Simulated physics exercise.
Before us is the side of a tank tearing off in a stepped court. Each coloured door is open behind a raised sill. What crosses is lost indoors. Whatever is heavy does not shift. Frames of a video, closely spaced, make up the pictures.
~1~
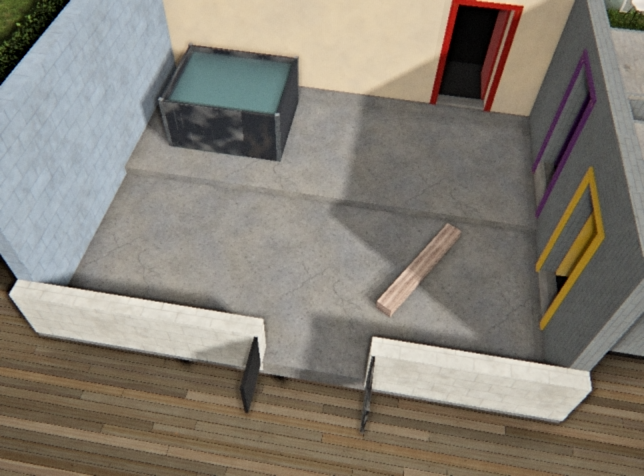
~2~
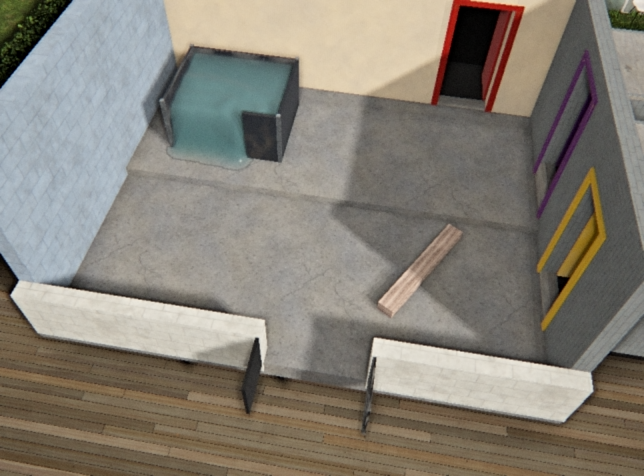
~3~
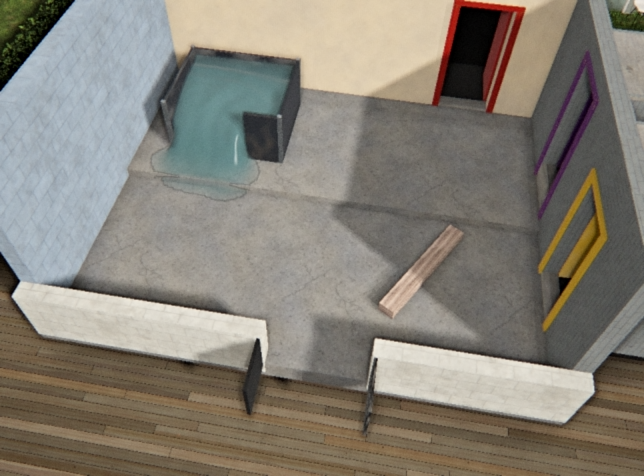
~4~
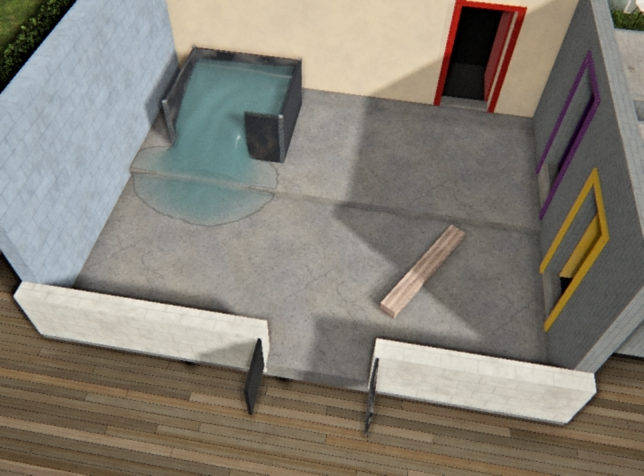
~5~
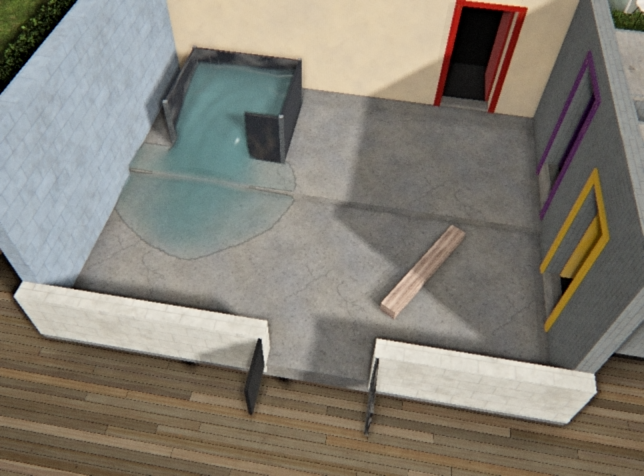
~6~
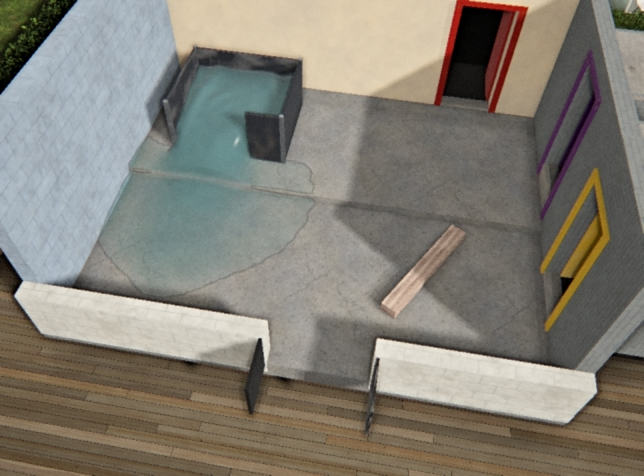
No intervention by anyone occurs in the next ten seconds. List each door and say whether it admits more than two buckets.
Yellow door - admits more than two; red door - admits no more than two; purple door - admits no more than two.
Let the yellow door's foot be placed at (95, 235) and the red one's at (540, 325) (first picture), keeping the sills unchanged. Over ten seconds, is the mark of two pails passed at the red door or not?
As I see it, the red door gets past the mark.
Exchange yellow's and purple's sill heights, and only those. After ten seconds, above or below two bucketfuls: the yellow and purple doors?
The yellow one falls short; the purple one falls short.
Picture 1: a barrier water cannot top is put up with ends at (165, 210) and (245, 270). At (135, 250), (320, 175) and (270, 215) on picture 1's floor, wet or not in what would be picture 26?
Reading them off in sequence: Swamped, spared, swamped.
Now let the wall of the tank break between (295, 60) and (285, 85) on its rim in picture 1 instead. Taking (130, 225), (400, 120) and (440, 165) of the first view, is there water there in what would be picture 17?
First unwetted, second soaked, third soaked.
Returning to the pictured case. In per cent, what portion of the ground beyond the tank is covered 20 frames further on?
It should be close to 45 %.
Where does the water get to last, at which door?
From what the pictures show, it's the red-painted one.
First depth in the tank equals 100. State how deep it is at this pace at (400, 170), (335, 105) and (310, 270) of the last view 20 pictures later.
I'd say around 0 per cent, then 0 per cent, then 12 per cent.
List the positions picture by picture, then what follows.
The first picture shows still water in the water tank at (232, 83).
In the second picture, the front is at (246, 163), out from the gap at (209, 138).
In the third picture, the front is at (235, 195), out from the gap at (210, 139).
In the fourth picture, the front is at (211, 223), out from the gap at (212, 141).
In the fifth picture, the front is at (192, 254), out from the gap at (212, 141).
In the sixth picture, water pours out at (213, 141) and has run to (145, 288).
A moment on, water covers 30 % of the floor; the yellow door not reached, the red door not reached, the purple door not reached.
Next, water covers 35 % of the floor; the yellow door not reached, the red door not reached, the purple door not reached.
Then, water covers 45 % of the floor; the yellow door not reached, the red door not reached, the purple door not reached.
Later, water covers 60 % of the floor; the yellow door under two buckets in, the red door not reached, the purple door wet at the sill, nothing in.
In the end, water covers 65 % of the floor; the yellow door far over two buckets in, the red door wet at the sill, nothing in, the purple door wet at the sill, nothing in.
